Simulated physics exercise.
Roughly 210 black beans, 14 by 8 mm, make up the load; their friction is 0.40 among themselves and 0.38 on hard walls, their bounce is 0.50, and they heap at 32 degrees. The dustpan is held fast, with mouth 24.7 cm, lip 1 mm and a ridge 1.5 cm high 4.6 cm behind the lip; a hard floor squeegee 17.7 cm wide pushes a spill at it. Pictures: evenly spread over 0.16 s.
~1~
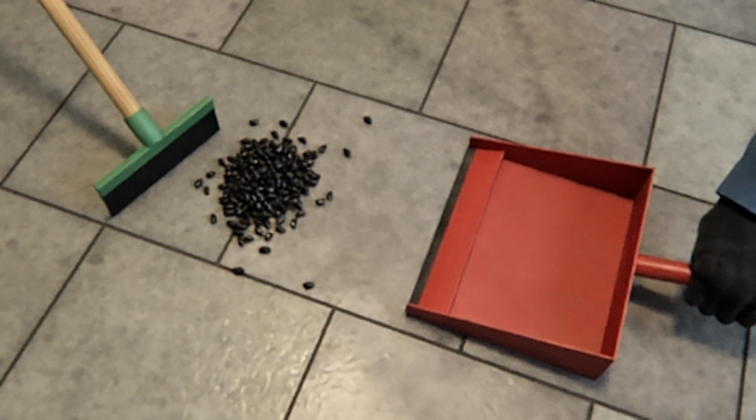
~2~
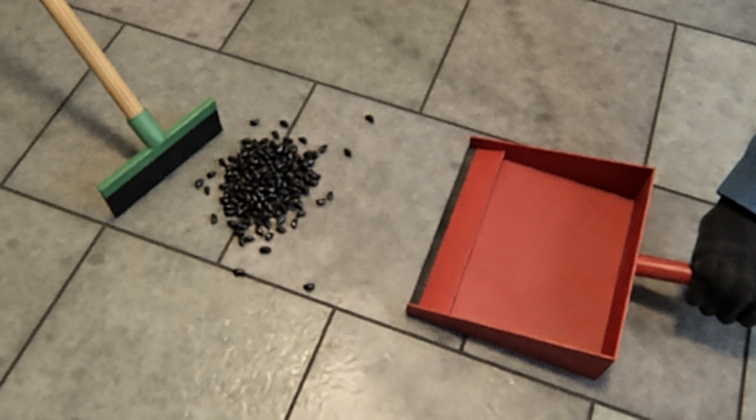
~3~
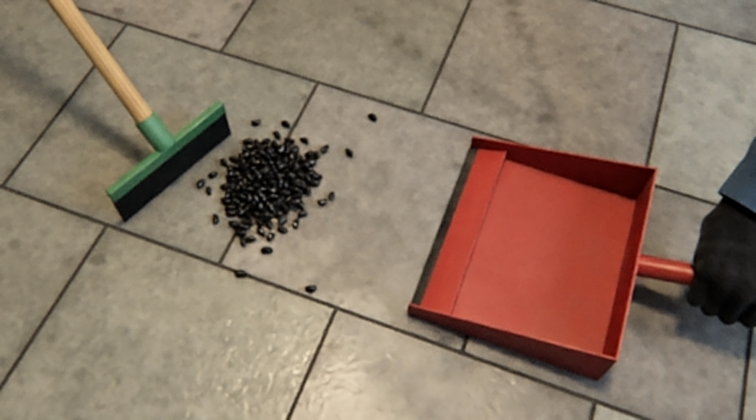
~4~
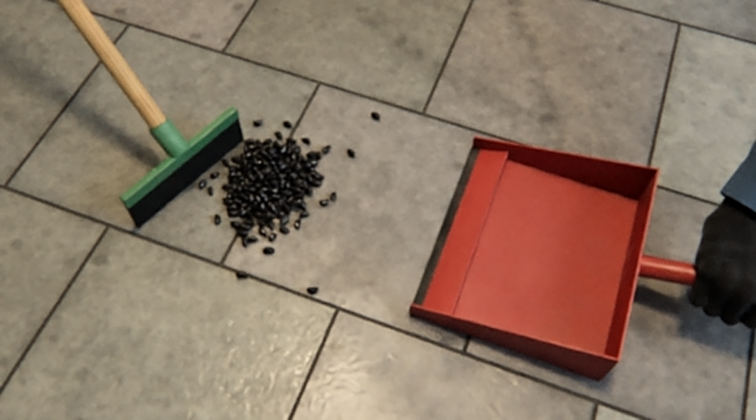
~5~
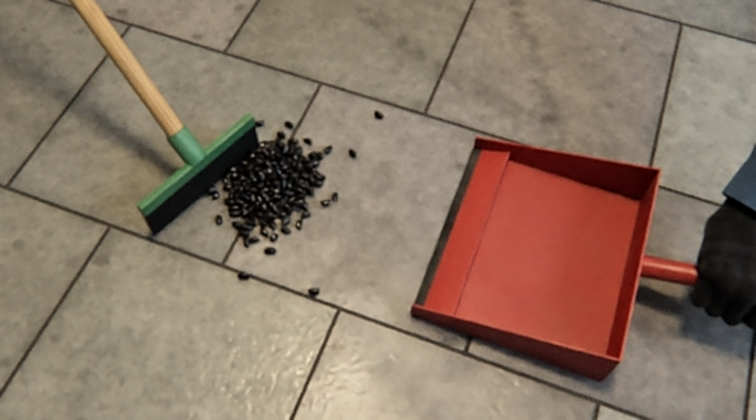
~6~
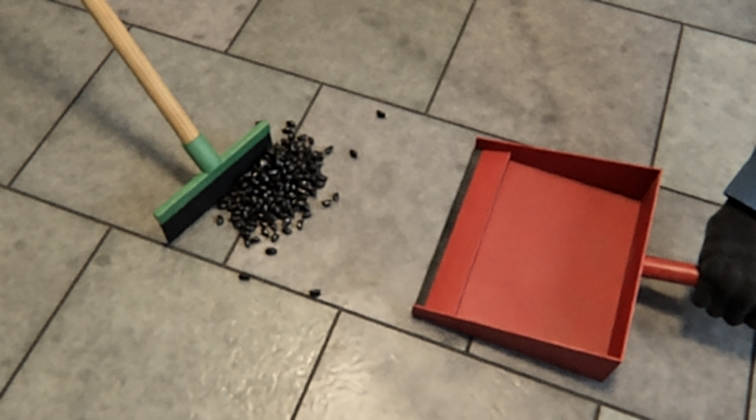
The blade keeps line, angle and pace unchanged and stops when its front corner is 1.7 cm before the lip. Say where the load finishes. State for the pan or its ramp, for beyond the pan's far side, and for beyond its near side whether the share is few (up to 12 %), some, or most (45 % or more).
Pan: Some, far side: Few, near side: Some.
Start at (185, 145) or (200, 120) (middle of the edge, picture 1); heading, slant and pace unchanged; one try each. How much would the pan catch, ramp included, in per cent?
I'd put it near 20 per cent for the first and near 15 per cent for the second.
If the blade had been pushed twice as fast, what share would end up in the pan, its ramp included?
About 40 per cent.
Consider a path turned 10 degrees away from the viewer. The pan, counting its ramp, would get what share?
I'd expect close to 20 percent.
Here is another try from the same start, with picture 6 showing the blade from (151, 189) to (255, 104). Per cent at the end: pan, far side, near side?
Pan 0; far 0; near 0.
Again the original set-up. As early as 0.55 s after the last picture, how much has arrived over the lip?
20 % so far.
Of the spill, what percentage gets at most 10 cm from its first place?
I'd say about 15 per cent.
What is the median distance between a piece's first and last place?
It comes to some 22 cm.
Then, 0.18 s after the last picture, middle of the blade 16 cm from the lip; 0 % over the lip, far side 0 %, near side 10 %.
Then, 0.30 s after the last picture, middle of the blade 8 cm from the lip; 0 % over the lip, far side 0 %, near side 15 %.
Then, 0.55 s after the last picture, middle of the blade 5 cm from the lip; 20 % over the lip, far side 0 %, near side 20 %.
In the end, pan 20 %, far side 0 %, near side 20 %, in front of the lip or behind the blade 60 %.
